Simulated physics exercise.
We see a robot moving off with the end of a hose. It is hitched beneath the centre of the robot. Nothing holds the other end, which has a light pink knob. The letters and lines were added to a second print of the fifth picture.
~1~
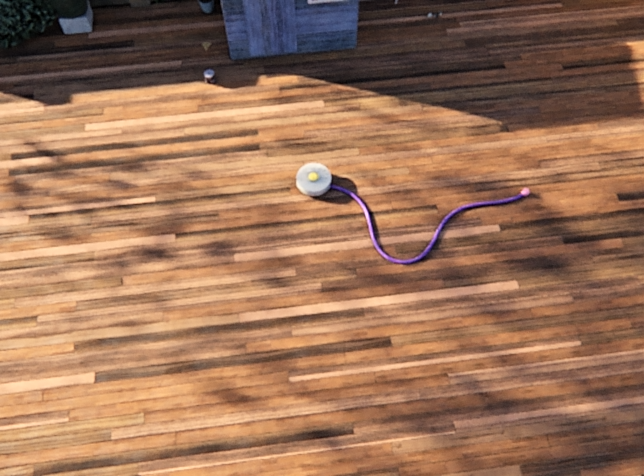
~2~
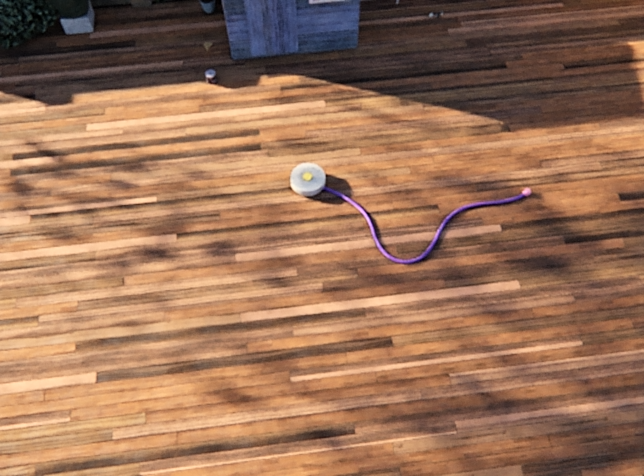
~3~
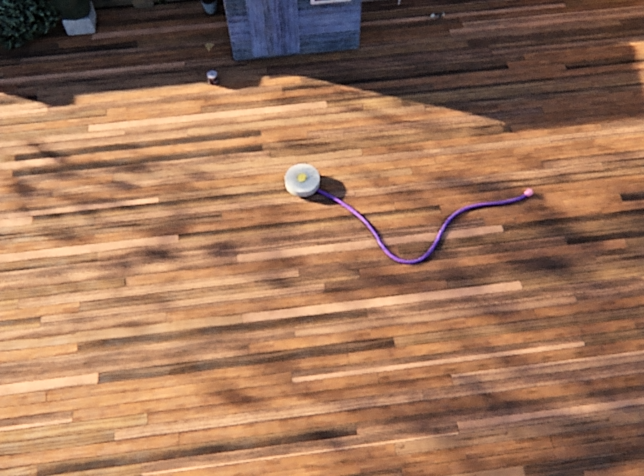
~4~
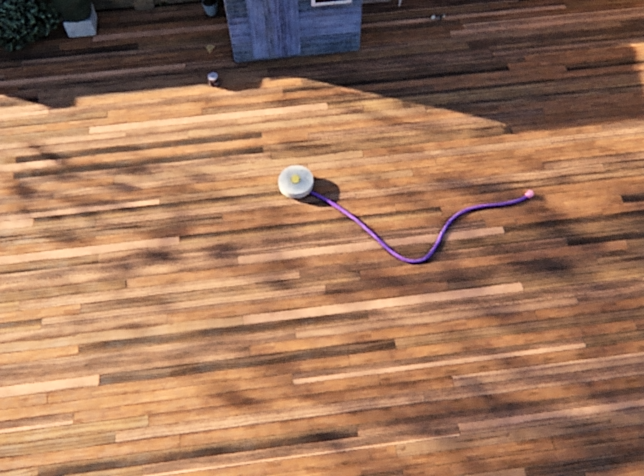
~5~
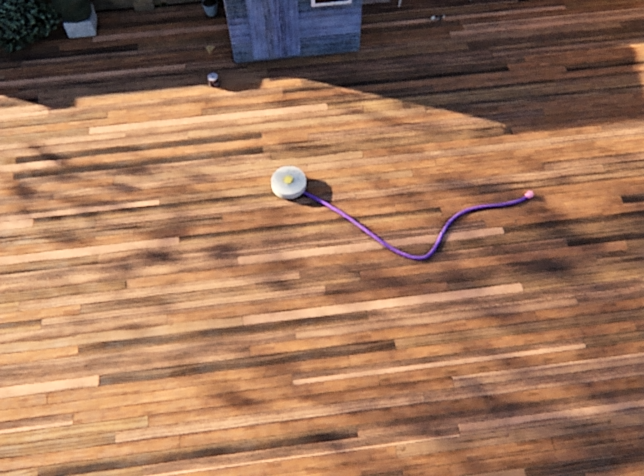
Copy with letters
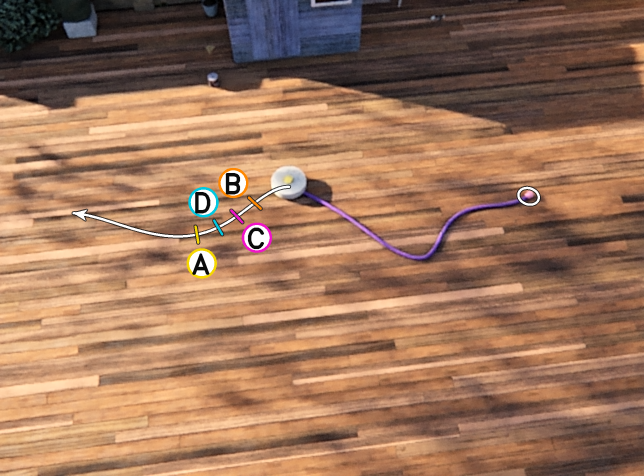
A sunlit deck of narrow brown wooden planks is seen from high above at an angle, with shadow along the top, where a blue-grey wooden box and potted greenery stand. Near the centre sits a round whitish robot with a yellow spot on top, trailing a curving purple hose with a light pink knob. The robot slides slowly left, drawing the nearer hose straighter while the knobbed end barely shifts.
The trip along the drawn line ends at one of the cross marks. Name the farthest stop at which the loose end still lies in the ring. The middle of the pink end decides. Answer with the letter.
No farther than C.
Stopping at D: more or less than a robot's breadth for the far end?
Less.
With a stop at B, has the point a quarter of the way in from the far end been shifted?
By then, no.
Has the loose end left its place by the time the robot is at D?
Yes.
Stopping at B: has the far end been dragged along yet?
No.
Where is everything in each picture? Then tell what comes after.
Free end (526, 192); robot (314, 180), in the first picture.
Robot (308, 180); free end (527, 192), in the second picture.
Robot (303, 181); free end (529, 193), in the third picture.
Robot (296, 183); free end (530, 194), in the fourth picture.
Robot (289, 183); free end (529, 195), in the fifth picture.
On the marked copy, A at (197, 235); B at (255, 203); C at (237, 216); D at (218, 227); the ring at (529, 196); the route from (289, 187) via (182, 236) to (74, 213).
With C. Early on, robot (269, 189), middle of the hose (408, 247), free end (529, 195).
Further on, robot (251, 202), middle of the hose (399, 237), free end (529, 195).
At the end, robot (236, 213), middle of the hose (389, 226), free end (528, 195); the free end is still in its ring.
As for the rest, A drags the free end to (496, 204); B is safe but short; D drags the free end to (514, 200).
